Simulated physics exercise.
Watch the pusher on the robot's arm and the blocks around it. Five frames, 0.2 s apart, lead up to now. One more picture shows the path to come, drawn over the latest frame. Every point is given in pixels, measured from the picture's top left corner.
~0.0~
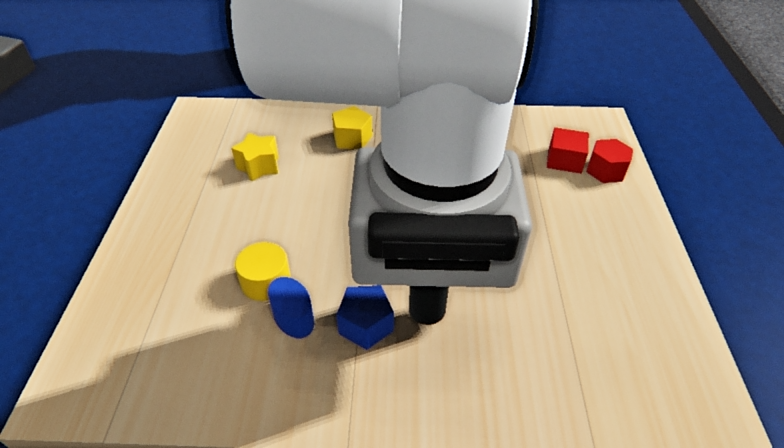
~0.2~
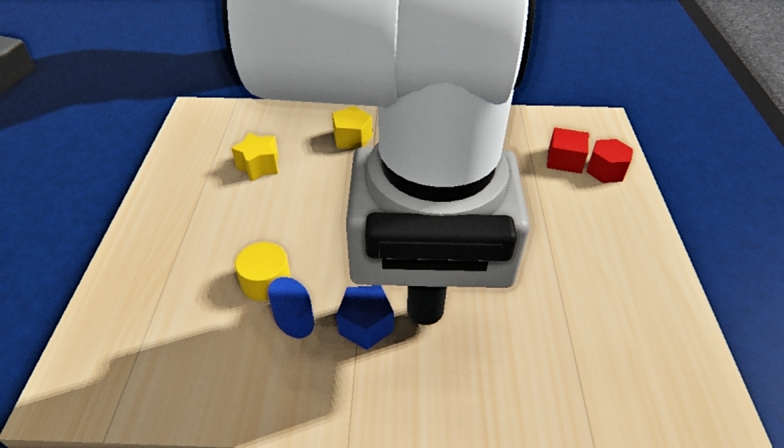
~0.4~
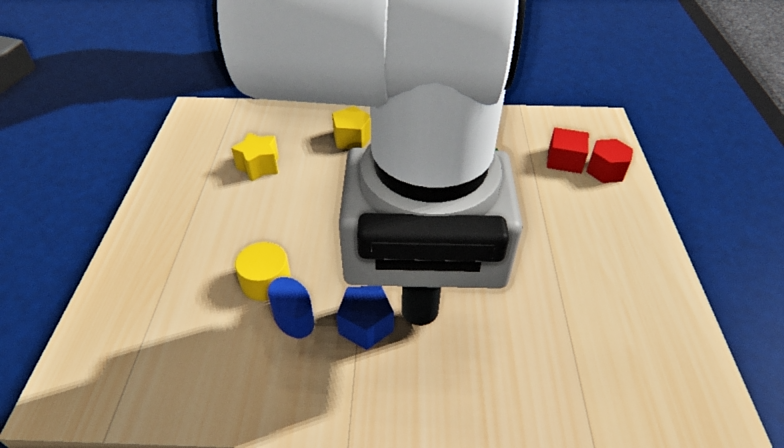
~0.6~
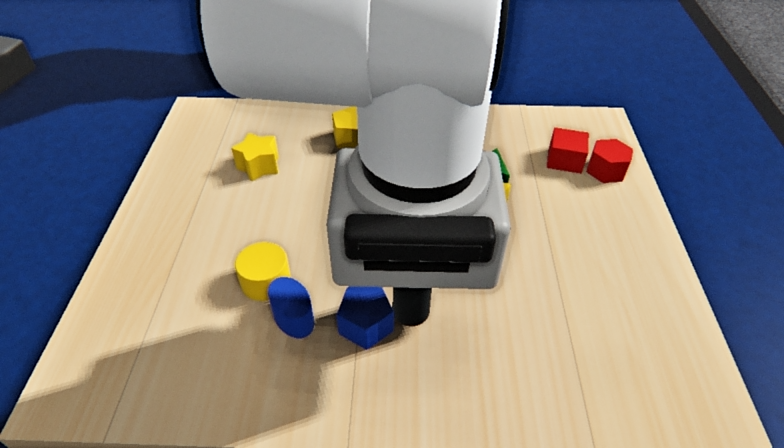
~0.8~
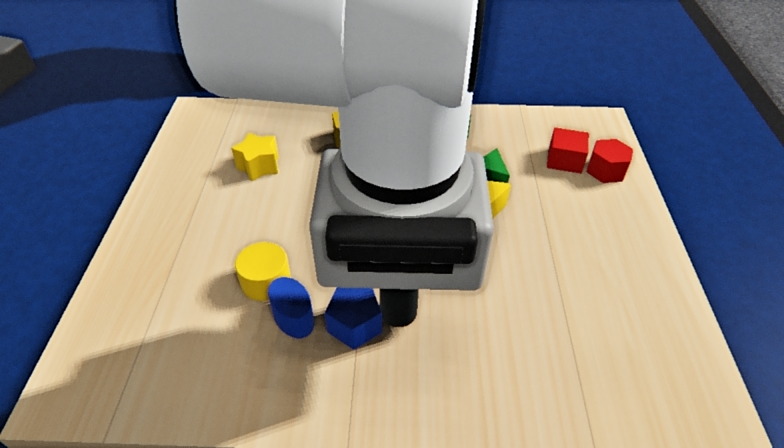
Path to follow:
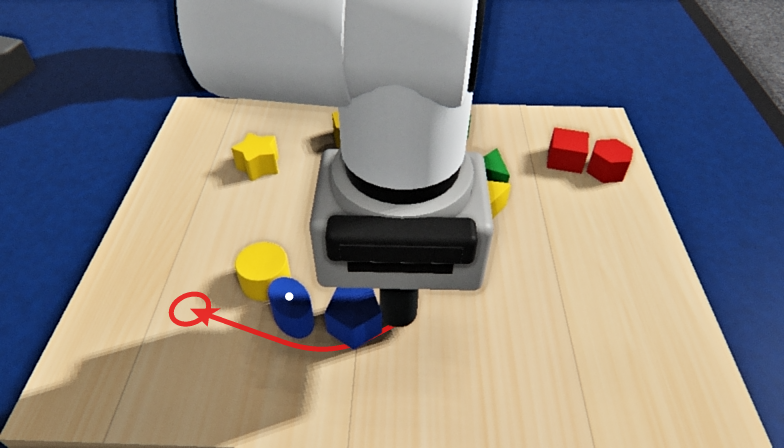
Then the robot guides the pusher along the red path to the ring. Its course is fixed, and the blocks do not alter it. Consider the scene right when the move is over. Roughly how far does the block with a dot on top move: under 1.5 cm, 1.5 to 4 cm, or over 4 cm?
My prediction: Over 4 cm.
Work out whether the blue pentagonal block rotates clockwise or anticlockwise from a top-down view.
Counter-clockwise, from overhead.
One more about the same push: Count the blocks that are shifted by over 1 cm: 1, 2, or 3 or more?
The number of blocks that move over 1 cm is two.
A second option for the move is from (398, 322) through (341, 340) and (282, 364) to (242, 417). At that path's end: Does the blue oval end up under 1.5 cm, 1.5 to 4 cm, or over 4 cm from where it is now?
The blue oval moves over 4 cm.
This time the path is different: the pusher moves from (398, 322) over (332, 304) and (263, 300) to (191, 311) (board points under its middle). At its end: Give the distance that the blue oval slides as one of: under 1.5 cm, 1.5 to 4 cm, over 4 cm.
Upwards of 4 cm.
The drawn path runs from (398, 322) by way of (328, 349) and (255, 332) to (190, 309); the dot is on the blue oval.
The first path, step by step. One third of the way, pusher (326, 339); blue oval (253, 299), turned 75° clockwise; blue pentagonal block (279, 327), turned 15° clockwise.
Two thirds of the way, pusher (252, 322); yellow round block (258, 257); blue oval (215, 286), turned 115° clockwise; blue pentagonal block (203, 322).
At the end, pusher (186, 298); yellow round block (258, 257); blue oval (175, 259), turned 140° clockwise; blue pentagonal block (164, 326), turned 50° anticlockwise.
